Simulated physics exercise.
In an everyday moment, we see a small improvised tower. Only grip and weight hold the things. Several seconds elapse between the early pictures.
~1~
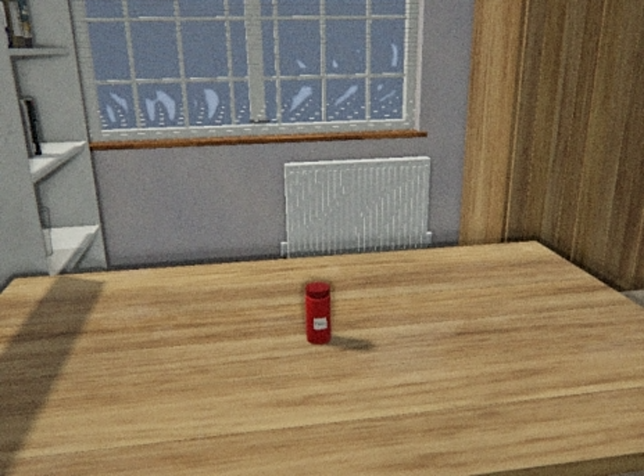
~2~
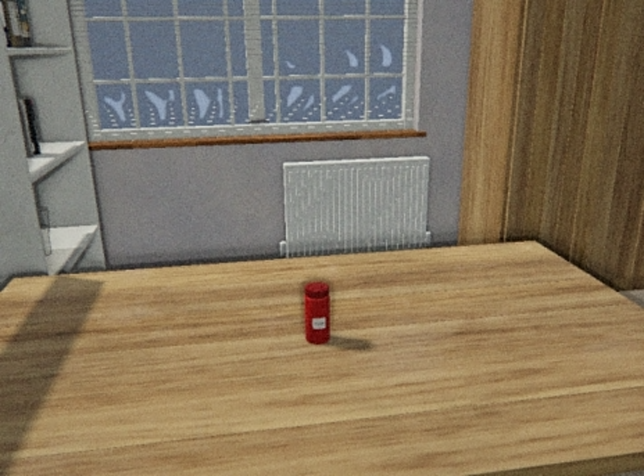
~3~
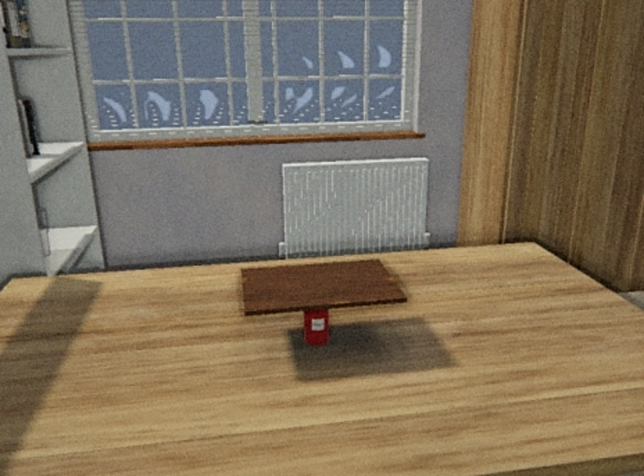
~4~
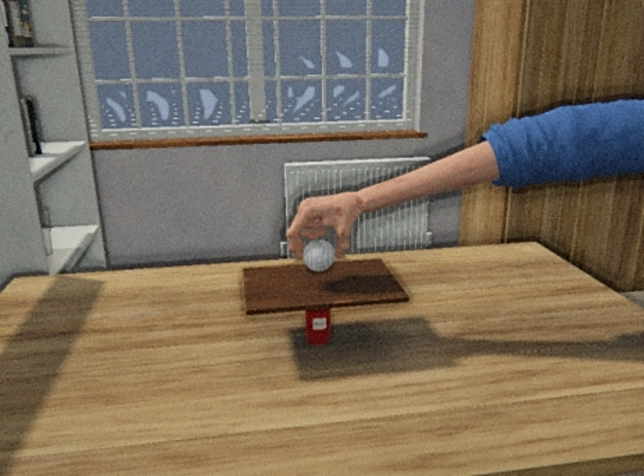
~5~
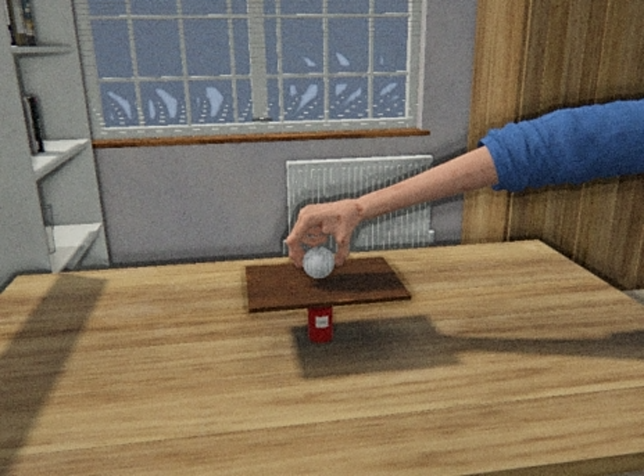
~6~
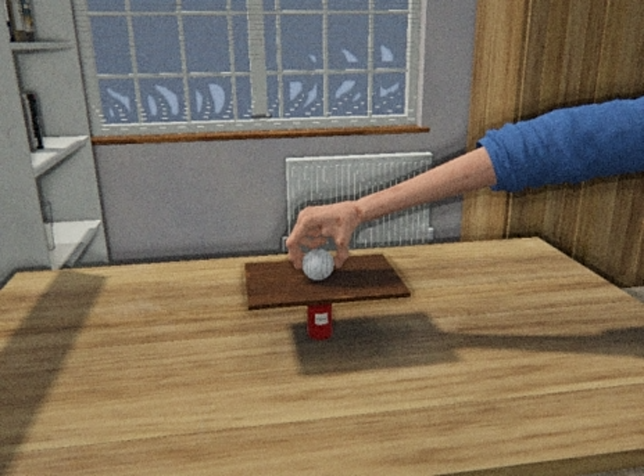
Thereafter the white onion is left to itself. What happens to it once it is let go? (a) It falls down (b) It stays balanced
b, it stays balanced.
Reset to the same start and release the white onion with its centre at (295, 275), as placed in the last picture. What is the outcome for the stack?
Result: The stack stays stable.
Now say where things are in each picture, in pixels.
In the first picture, the last thing is not in view yet.
In the second picture, the last thing is not in view yet.
In the third picture, the last thing is not in view yet; brown board (319, 284).
In the fourth picture, still above its spot; white onion (319, 255); brown board (321, 284).
In the fifth picture, still above its spot; white onion (318, 262); brown board (323, 282).
In the sixth picture, set down, still held; white onion (318, 264); brown board (322, 279).
Then, 0.40 s past the last view, nothing moves.
Then, 1.10 s past the last view, white onion resting near (318, 265).
Finally, all 3 still in place. Final places as the last picture's camera would see them, white onion near (318, 265). The stack keeps its balance.
